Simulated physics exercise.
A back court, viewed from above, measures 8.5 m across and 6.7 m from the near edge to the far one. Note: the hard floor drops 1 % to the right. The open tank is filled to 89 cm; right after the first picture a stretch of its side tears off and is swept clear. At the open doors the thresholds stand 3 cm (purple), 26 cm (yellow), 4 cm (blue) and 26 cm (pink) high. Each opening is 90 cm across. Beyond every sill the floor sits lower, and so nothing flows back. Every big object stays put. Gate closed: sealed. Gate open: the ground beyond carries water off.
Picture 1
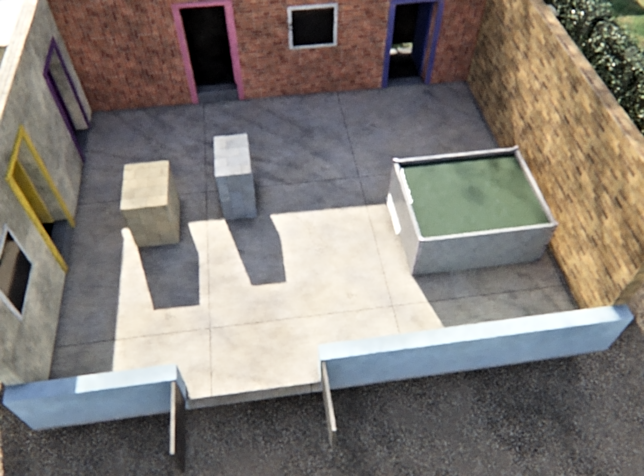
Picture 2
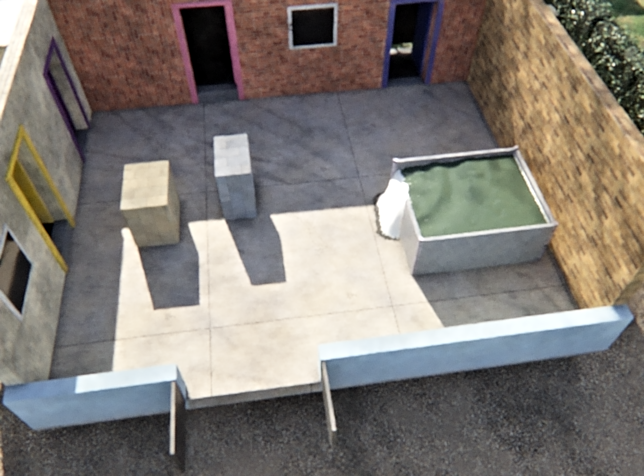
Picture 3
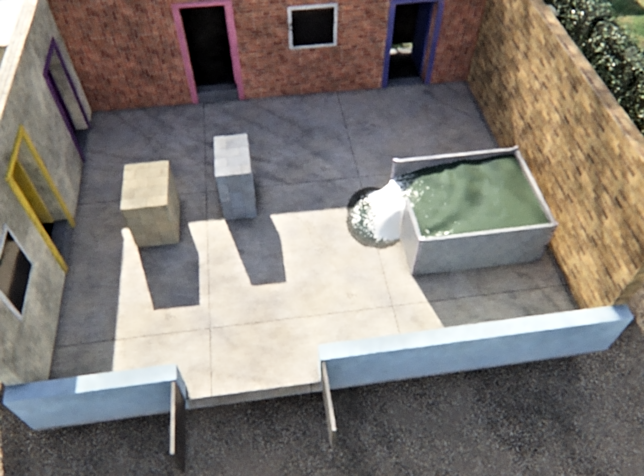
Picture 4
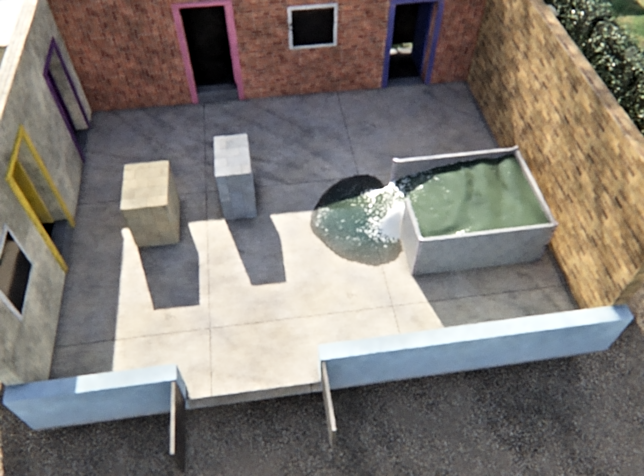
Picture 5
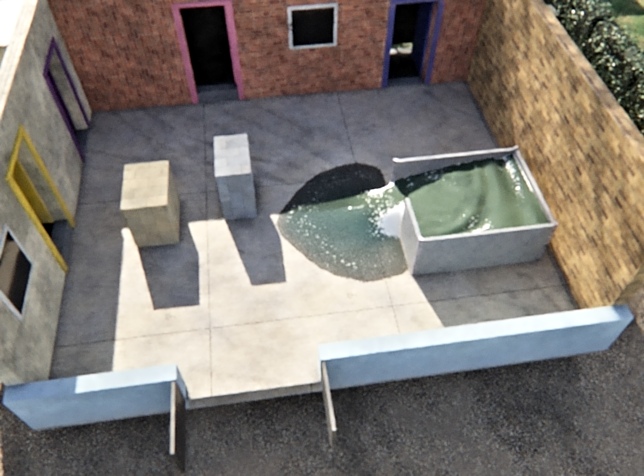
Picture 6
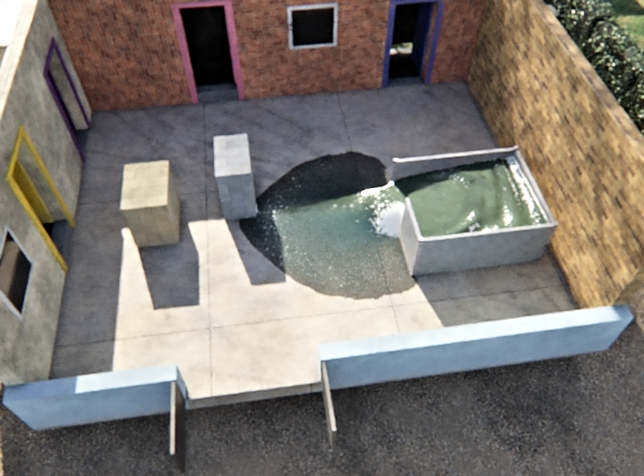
A walled courtyard held two blocks and an open tank of greenish water, until part of the tank's left side broke away and water gushed out, spreading leftward across the paving in a widening pool.
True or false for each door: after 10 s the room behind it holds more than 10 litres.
Purple door: True; yellow door: False; blue door: False; pink door: False.
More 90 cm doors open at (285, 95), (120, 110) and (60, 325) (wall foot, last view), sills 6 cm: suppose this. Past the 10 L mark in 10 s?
Result in order - more than that, more than that, more than that.
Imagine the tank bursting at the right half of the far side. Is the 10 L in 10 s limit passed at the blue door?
Then blue exceeds it.
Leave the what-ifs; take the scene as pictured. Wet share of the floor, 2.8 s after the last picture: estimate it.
Around 55 per cent wet.
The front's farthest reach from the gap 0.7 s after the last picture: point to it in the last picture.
(121, 258).
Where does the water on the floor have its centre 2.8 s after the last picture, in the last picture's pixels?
Its balance point lies near (317, 221).
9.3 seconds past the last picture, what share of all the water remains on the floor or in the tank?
It comes to near 88 per cent.
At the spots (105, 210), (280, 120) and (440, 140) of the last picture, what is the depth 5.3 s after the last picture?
First spot near 13 cm, second near 6 cm, third near 1 cm.
Then, 0.7 s after the last picture water covers 30 % of the floor and is deepest (46 cm) near (387, 214); purple door not reached, yellow door not reached, blue door not reached, pink door not reached.
Then, 1.5 s after the last picture water covers 50 % of the floor and is deepest (34 cm) near (387, 214); purple door not reached, yellow door 2 cm at the sill, 0 L in, blue door not reached, pink door 28 cm at the sill, 0 L in.
Then, 2.8 s after the last picture water covers 55 % of the floor and is deepest (32 cm) near (51, 368); purple door 10 cm at the sill, 2 L in, yellow door 8 cm at the sill, 0 L in, blue door not reached, pink door 17 cm at the sill, 2 L in.
Then, 5.3 s after the last picture water covers 75 % of the floor and is deepest (16 cm) near (75, 216); purple door 10 cm at the sill, 77 L in, yellow door 8 cm at the sill, 0 L in, blue door 2 cm at the sill, 0 L in, pink door 11 cm at the sill, 2 L in.
Then, 9.3 s after the last picture water covers 95 % of the floor and is deepest (11 cm) near (110, 383); purple door 6 cm at the sill, 138 L in, yellow door 7 cm at the sill, 0 L in, blue door 4 cm at the sill, 0 L in, pink door 5 cm at the sill, 2 L in.
